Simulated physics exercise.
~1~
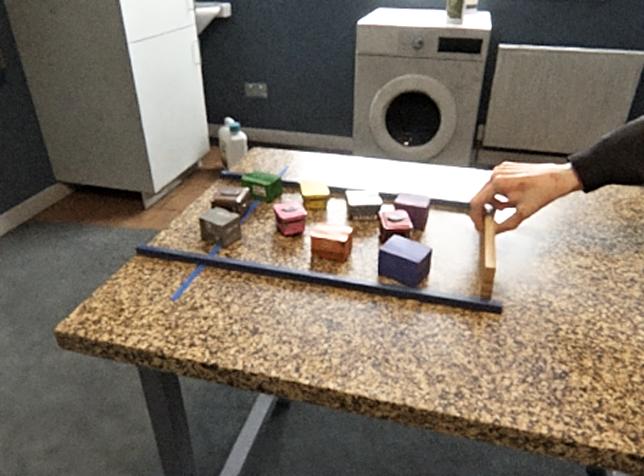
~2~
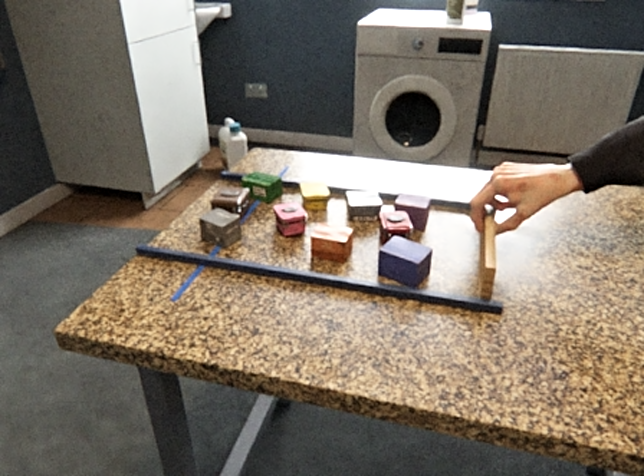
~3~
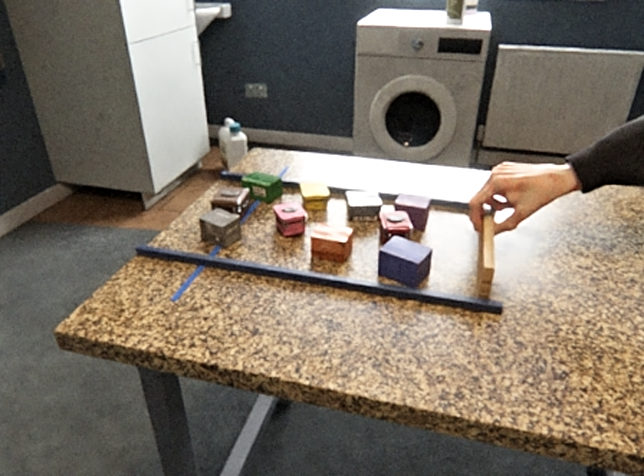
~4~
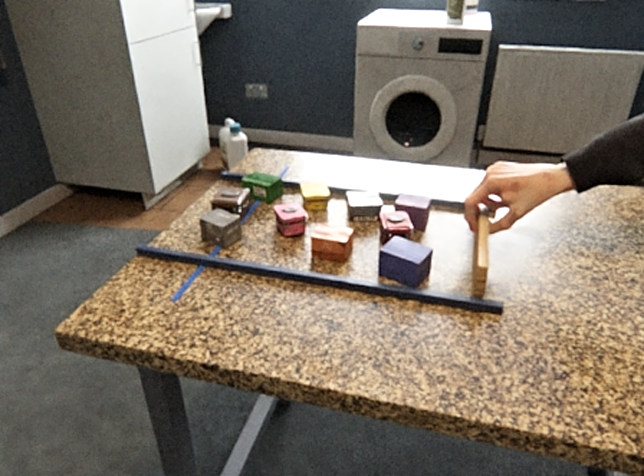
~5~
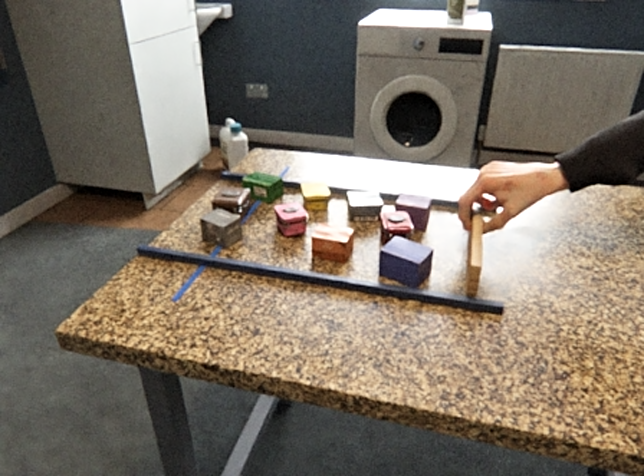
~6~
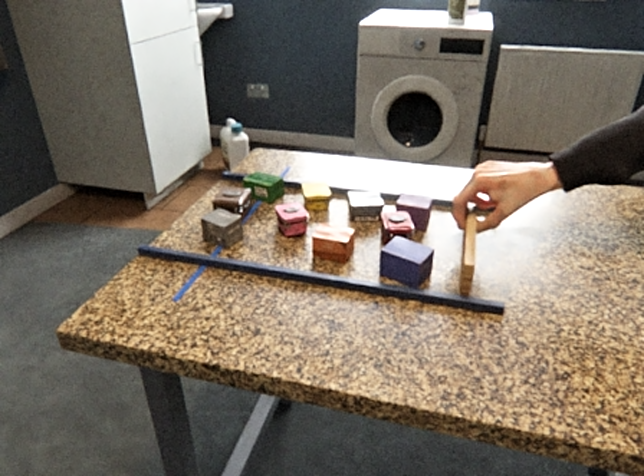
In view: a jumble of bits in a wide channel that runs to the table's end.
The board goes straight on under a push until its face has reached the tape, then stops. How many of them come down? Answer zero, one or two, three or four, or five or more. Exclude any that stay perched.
One or two.
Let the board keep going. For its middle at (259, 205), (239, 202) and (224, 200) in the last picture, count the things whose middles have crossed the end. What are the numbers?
Taking the three positions in turn, the counts come to 1, 3 and 5.
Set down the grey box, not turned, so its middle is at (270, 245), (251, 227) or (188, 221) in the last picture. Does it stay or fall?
Going through them in order, it keeps its spot, it keeps its spot, and it keeps its spot.
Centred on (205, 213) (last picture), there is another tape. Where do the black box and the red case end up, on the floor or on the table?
Black box down, red case still up.
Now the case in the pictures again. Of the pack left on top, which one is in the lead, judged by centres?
I reckon it's the brown case.
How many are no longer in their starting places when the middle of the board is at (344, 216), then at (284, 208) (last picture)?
At the first spot 8, then 10.
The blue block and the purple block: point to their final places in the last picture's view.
Positions - first (199, 236), then (245, 191).
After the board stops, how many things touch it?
That number would be 3.
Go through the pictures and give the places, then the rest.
Brown case (231, 204); grey box (221, 227); green box (262, 186); board (487, 234); tape (243, 218), in the first picture.
Grey box (221, 228); board (487, 235), in the second picture.
Green box (262, 187); red case (395, 230), in the third picture.
Brown case (232, 205); yellow case (315, 196), in the fourth picture.
Grey box (222, 228); purple block (413, 211), in the fifth picture.
Brown case (233, 205); grey box (223, 228); green box (264, 187); board (469, 232); tape (245, 219), in the sixth picture.
A little later, none off yet; brown case at rest near (233, 205); grey box at rest near (223, 228); green box at rest near (264, 187).
Next, none off yet; brown case at rest near (233, 205); grey box at rest near (223, 228); green box shifted about its own width near (231, 180).
When it is over, the number that fall off is one or two; down, yellow case and green box.
